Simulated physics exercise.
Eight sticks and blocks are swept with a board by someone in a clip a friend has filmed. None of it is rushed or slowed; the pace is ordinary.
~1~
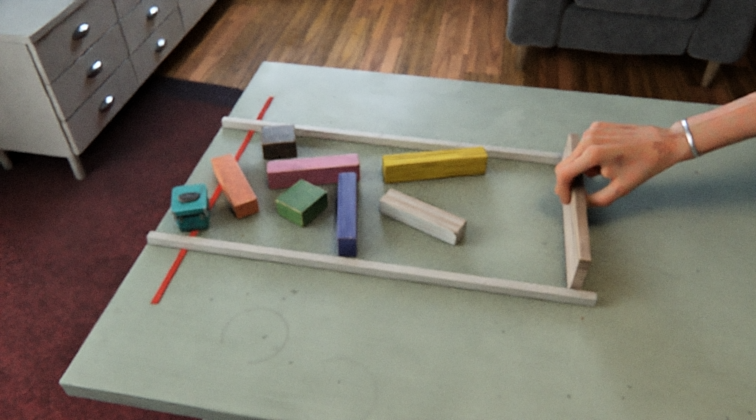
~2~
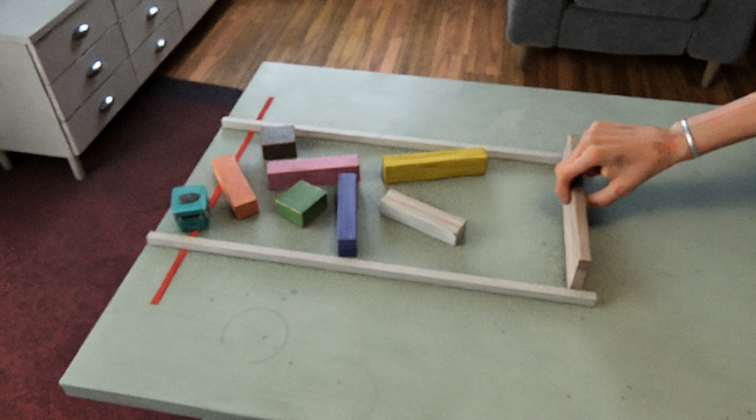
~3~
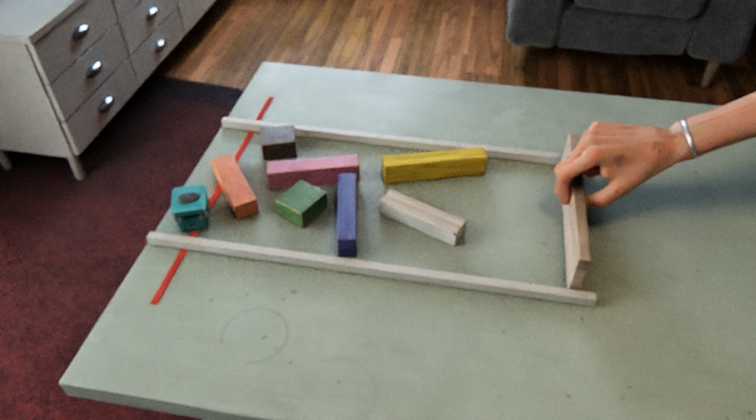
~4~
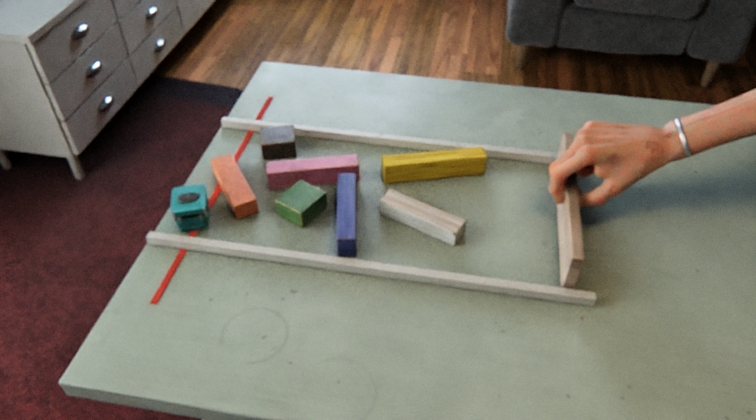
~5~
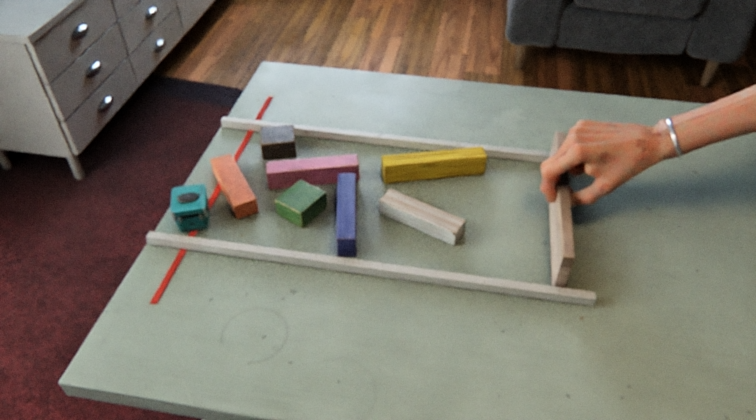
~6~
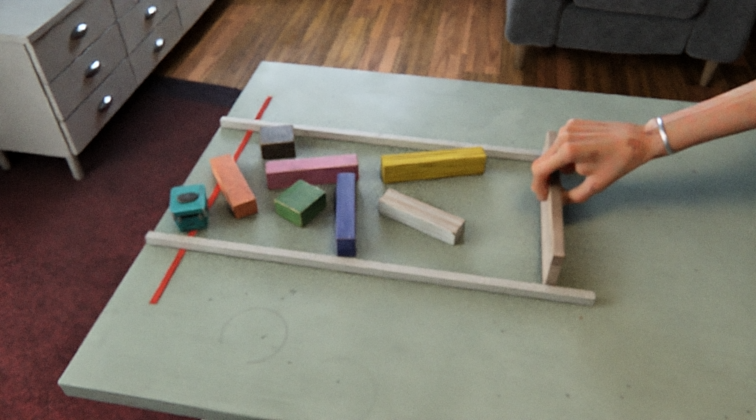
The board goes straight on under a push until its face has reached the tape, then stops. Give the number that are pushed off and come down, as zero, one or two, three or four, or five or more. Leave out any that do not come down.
Looks like at least five of them go over the edge.
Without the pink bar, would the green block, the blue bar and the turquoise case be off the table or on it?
Green block: Is gone; blue bar: Is still there; turquoise case: Is gone.
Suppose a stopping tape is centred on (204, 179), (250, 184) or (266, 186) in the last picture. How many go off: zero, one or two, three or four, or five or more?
Run 1 - at least five; run 2 - just one or two; run 3 - just one or two.
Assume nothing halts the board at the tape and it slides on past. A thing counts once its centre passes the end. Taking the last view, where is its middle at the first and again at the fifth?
At (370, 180) for the first, at (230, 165) for the fifth.
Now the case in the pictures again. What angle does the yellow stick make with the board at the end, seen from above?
Some 35 degrees.
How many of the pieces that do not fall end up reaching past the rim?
2 in all.
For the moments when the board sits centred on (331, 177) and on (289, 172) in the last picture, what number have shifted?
It comes to 7 for the first spot, 8 for the other.
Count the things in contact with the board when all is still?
The count comes out at 2.
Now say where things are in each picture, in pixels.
The first frame shows turquoise case (192, 208); orange bar (234, 185); black block (279, 142); board (574, 206); tape (224, 181).
The second frame shows orange bar (234, 185); green block (302, 203).
The third frame shows black block (279, 142); yellow stick (434, 165).
The fourth frame shows turquoise case (191, 208); blue bar (347, 213).
The fifth frame shows orange bar (234, 185); white stick (421, 217).
The sixth frame shows turquoise case (191, 208); orange bar (233, 185); black block (278, 142); board (551, 203); tape (222, 181).
Soon after, none off yet; turquoise case at rest near (191, 208); orange bar at rest near (233, 185); black block at rest near (278, 142).
Then, none off yet; turquoise case moved about its own width near (166, 213); orange bar tipped a little near (167, 192); black block at rest near (278, 142).
Further on, two off so far; turquoise case moved about its own width near (166, 213); orange bar on the floor; black block moved about its own width near (243, 136).
At rest, the number that fall off is five or more; fallen, green block, pink bar, black block, orange bar and turquoise case.
